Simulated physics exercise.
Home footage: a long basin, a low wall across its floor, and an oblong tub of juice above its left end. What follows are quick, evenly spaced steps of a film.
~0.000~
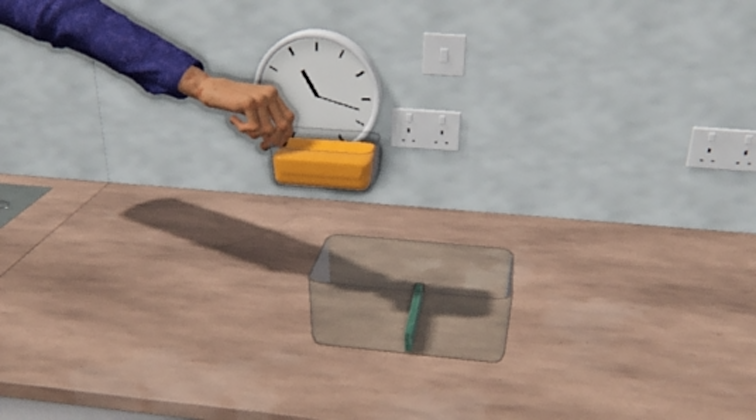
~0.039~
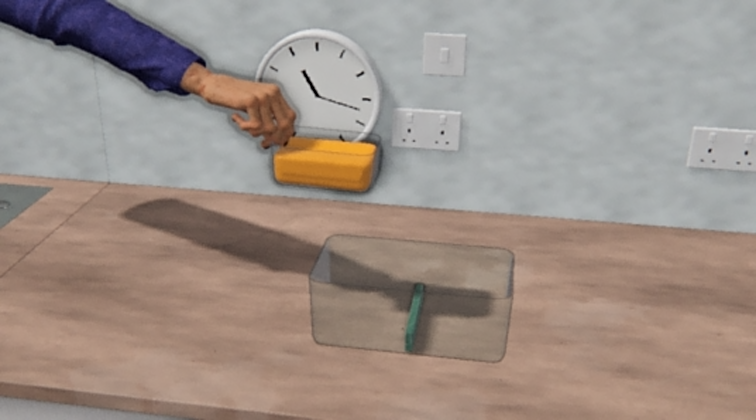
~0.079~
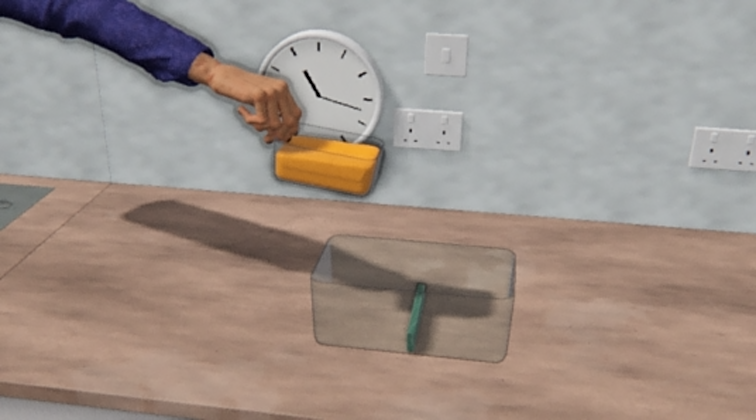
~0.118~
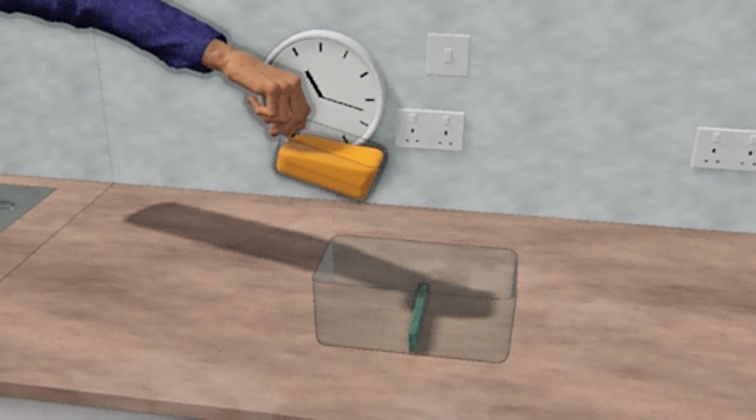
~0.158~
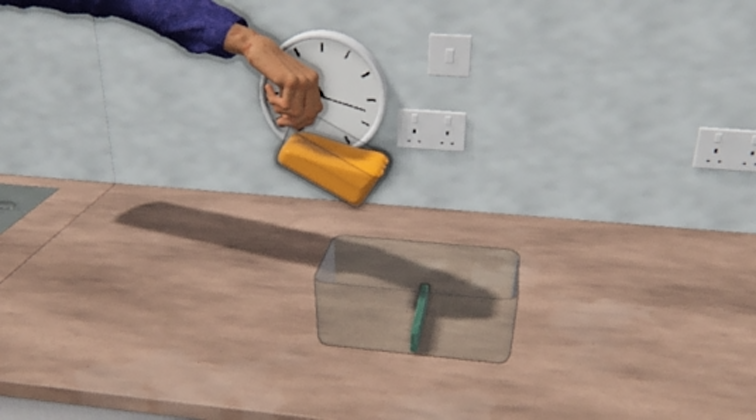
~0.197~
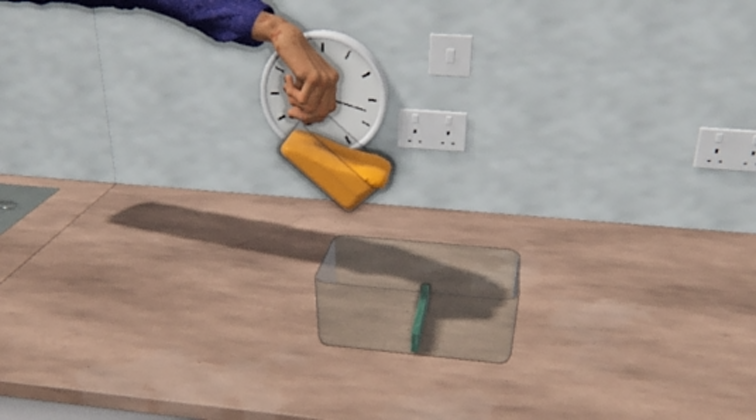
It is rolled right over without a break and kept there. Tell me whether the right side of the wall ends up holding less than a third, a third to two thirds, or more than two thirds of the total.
The right side holds less than a third.
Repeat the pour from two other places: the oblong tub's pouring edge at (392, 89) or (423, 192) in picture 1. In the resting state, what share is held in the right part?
First try: About 65 %; second try: About 70 %.
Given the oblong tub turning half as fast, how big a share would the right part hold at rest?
About 55 in a hundred.
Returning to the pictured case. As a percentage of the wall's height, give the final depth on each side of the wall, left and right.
50 per cent for the left part, 20 for the right.
A moment on, the oblong tub is tipped right over and 9 per cent is still to pour, 45 is left of the wall and 7 right of it.
Next, the oblong tub is tipped right over and 1 per cent is still to pour, 71 is left of the wall and 18 right of it.
Then the oblong tub is tipped right over and 0 per cent is still to pour, 70 is left of the wall and 21 right of it.
Later the oblong tub is tipped right over and 0 per cent is still to pour, 71 is left of the wall and 23 right of it.
Finally, 71 per cent lies left of the wall, 23 right of it and 7 outside.
